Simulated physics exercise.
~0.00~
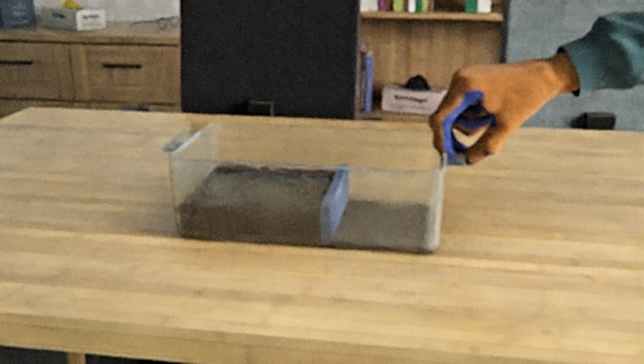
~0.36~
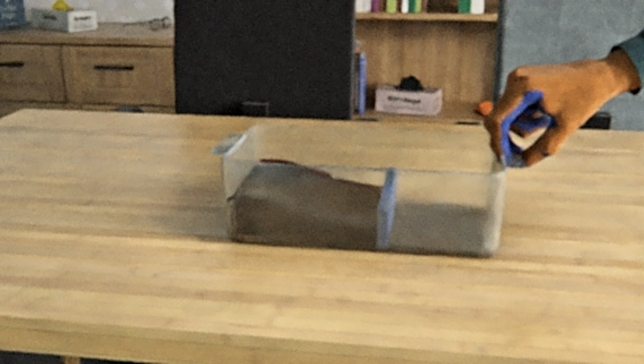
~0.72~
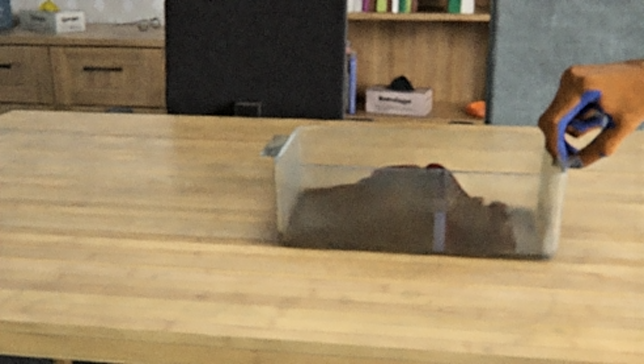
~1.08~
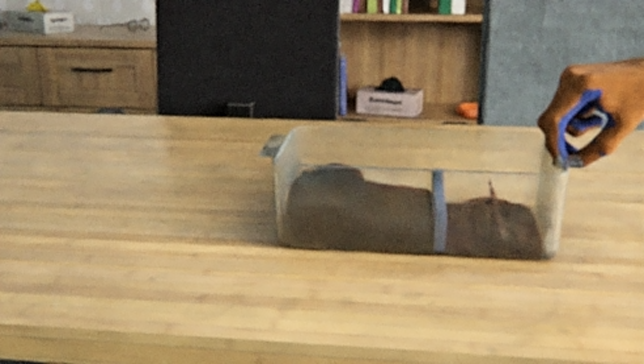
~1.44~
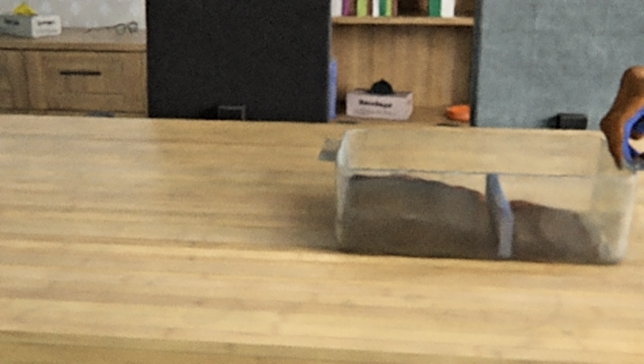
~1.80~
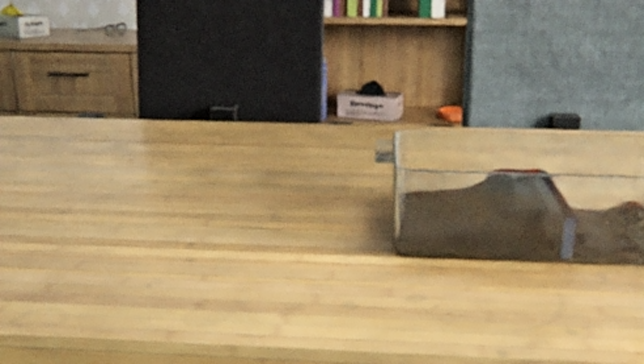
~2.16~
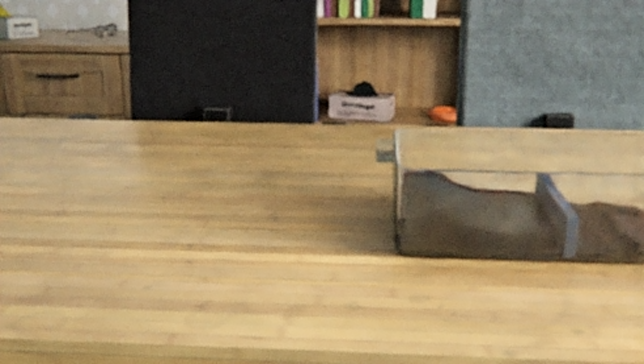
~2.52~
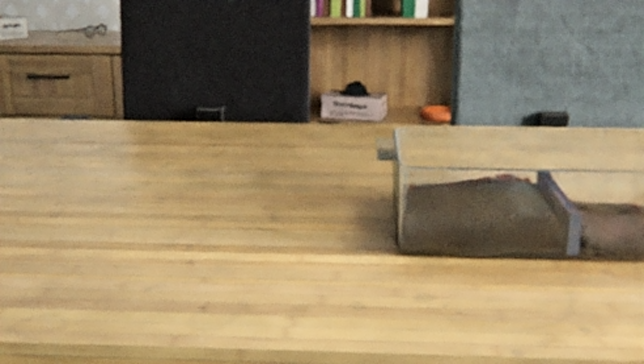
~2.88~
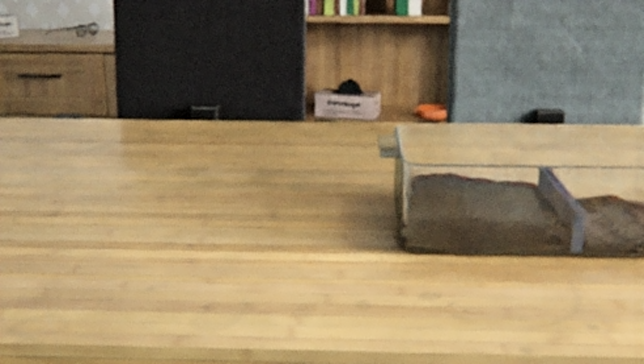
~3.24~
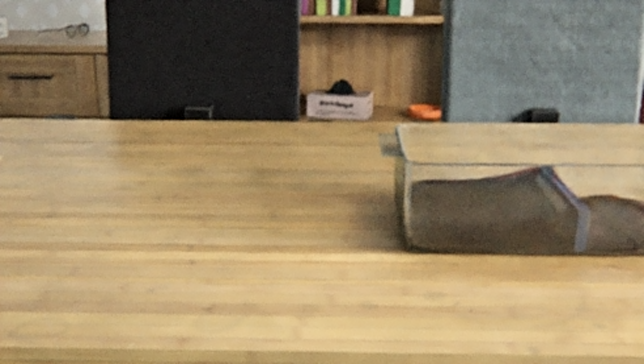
We see a hand holding a blue grip pull a clear open container of dark liquid, split by an upright divider, rightward across a wooden table in separate moves. The liquid surges and sloshes around the divider, and the container stops partly out of view.
